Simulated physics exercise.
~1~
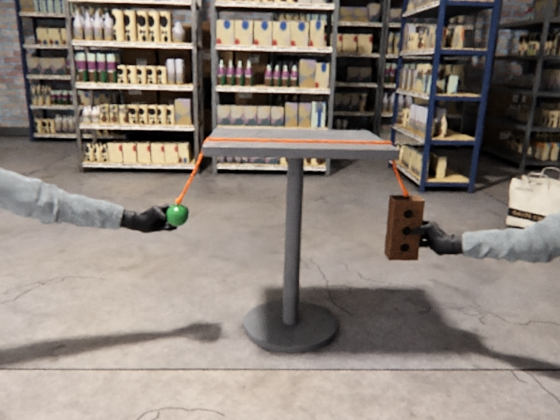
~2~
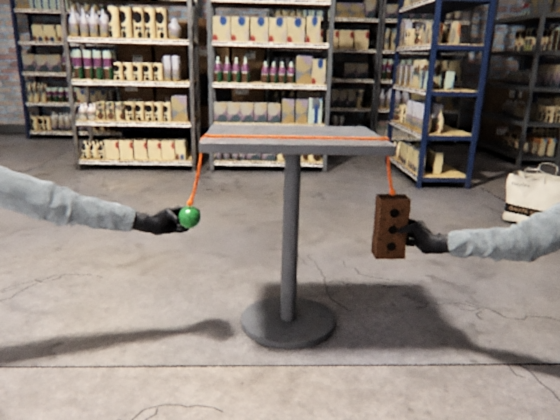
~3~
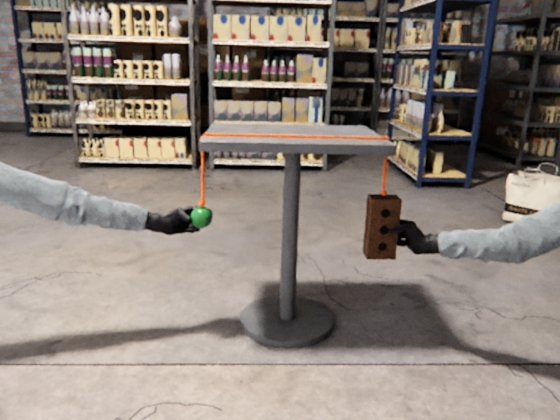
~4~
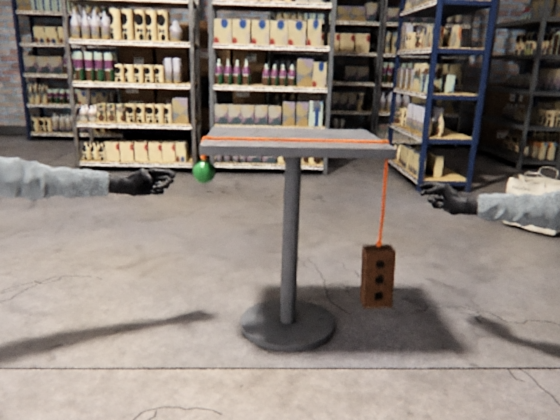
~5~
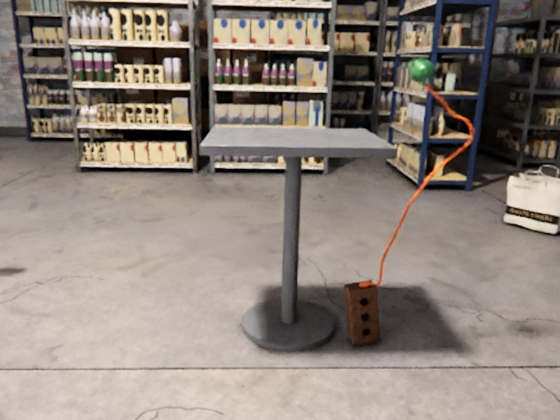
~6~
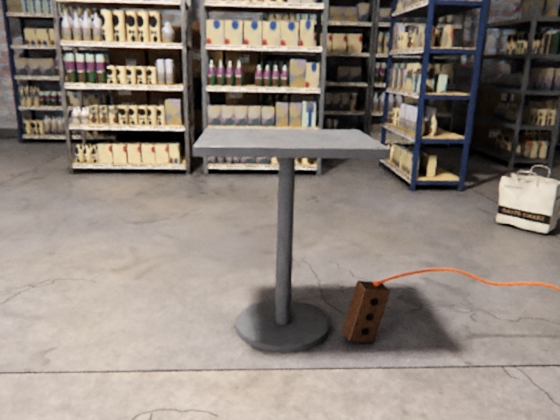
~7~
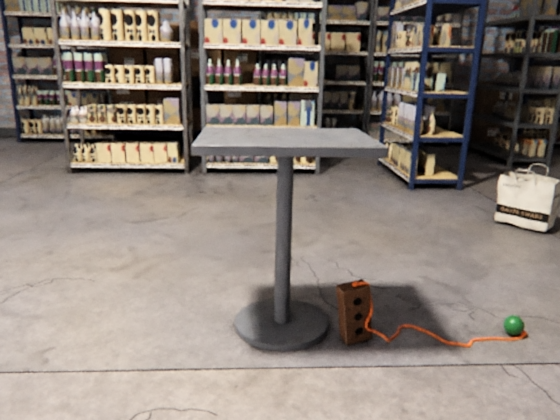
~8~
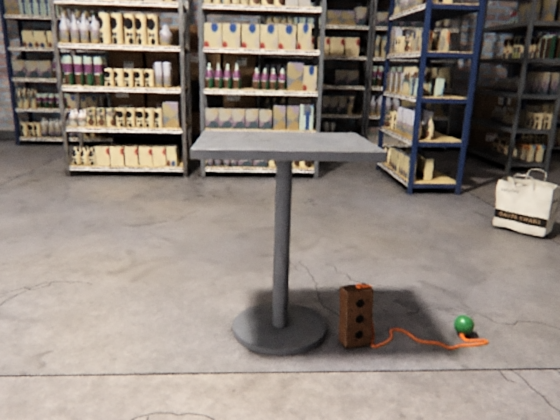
At first, two gloved hands hold a green apple on the left and a brown brick with holes on the right, joined by an orange cord laid across a tall grey stand in a storeroom lined with shelves. The hands shift slightly inward, then let go and draw back. The brick drops on the right while the apple rises to the edge of the top. The cord runs off to the right, flinging the apple high through the air as the brick reaches the floor. The apple passes out of view, then appears on the floor and moves back leftward, ending near the tilted brick with the cord loose between them.
